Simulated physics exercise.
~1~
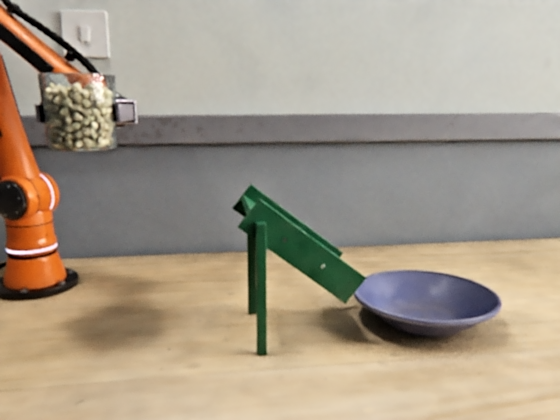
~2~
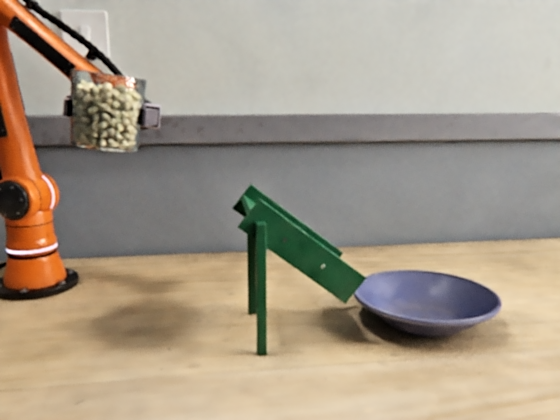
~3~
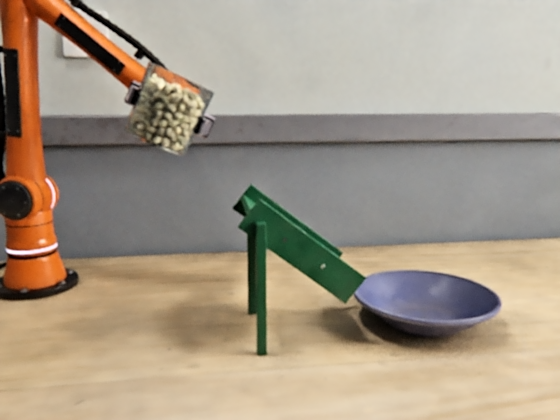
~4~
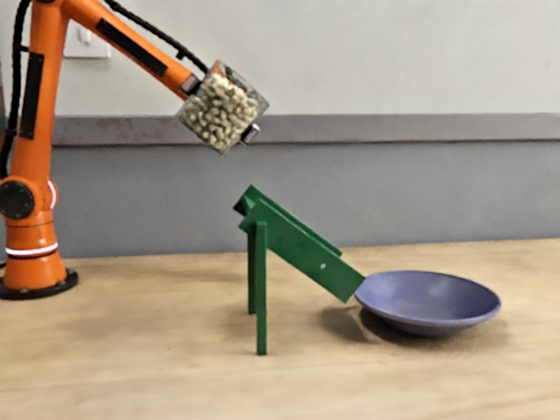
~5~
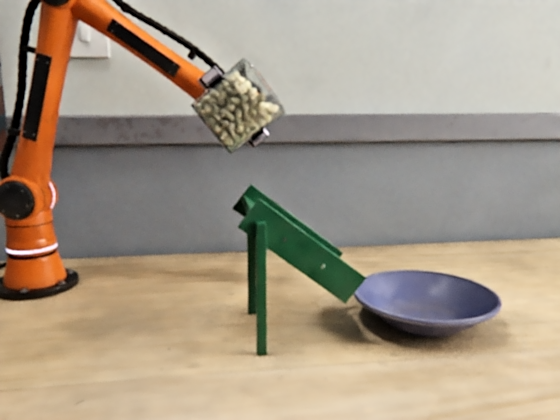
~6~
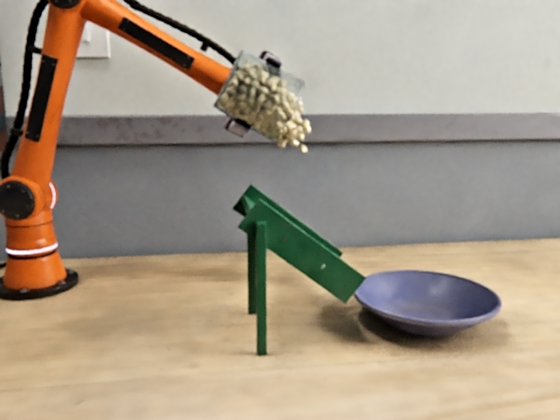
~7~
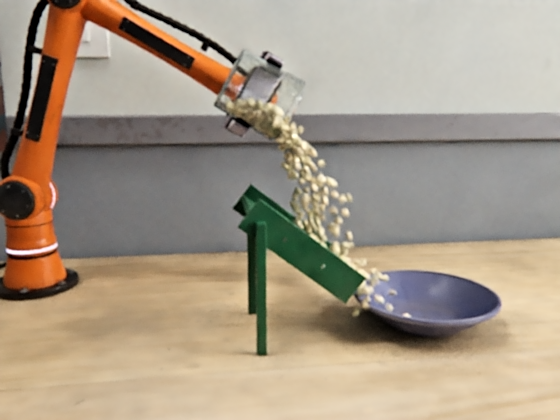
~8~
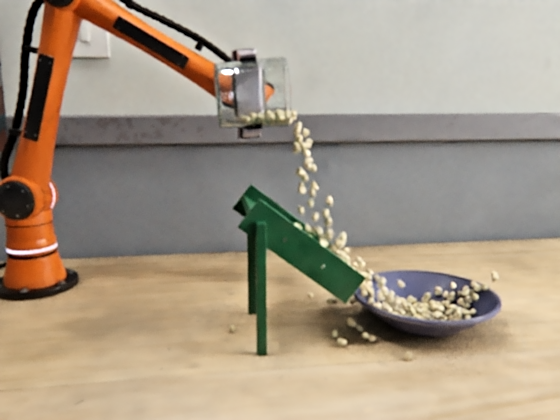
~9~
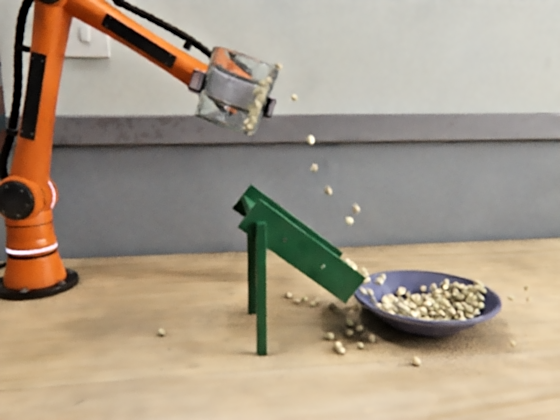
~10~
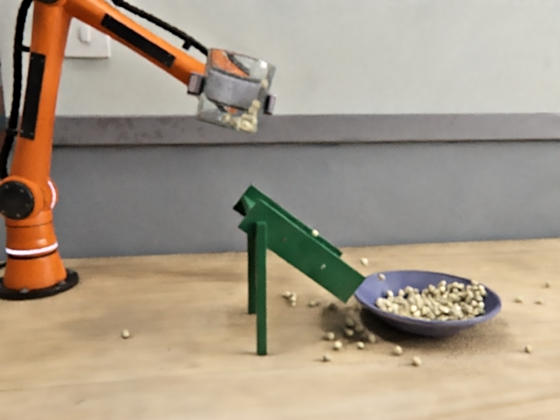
An orange robot arm at the left grips a clear cup full of pale dried beans, seen from the side by a still camera above a light wooden table against a grey wall. A green chute on legs slopes down rightward to a shallow purple-blue bowl. The arm carries the cup right, tipping it over the chute until beans pour out and tumble down into the bowl. It then draws back left and turns the cup partly upright as the last beans fall. Most beans end heaped in the bowl, with some scattered on the table and a few left in the cup.
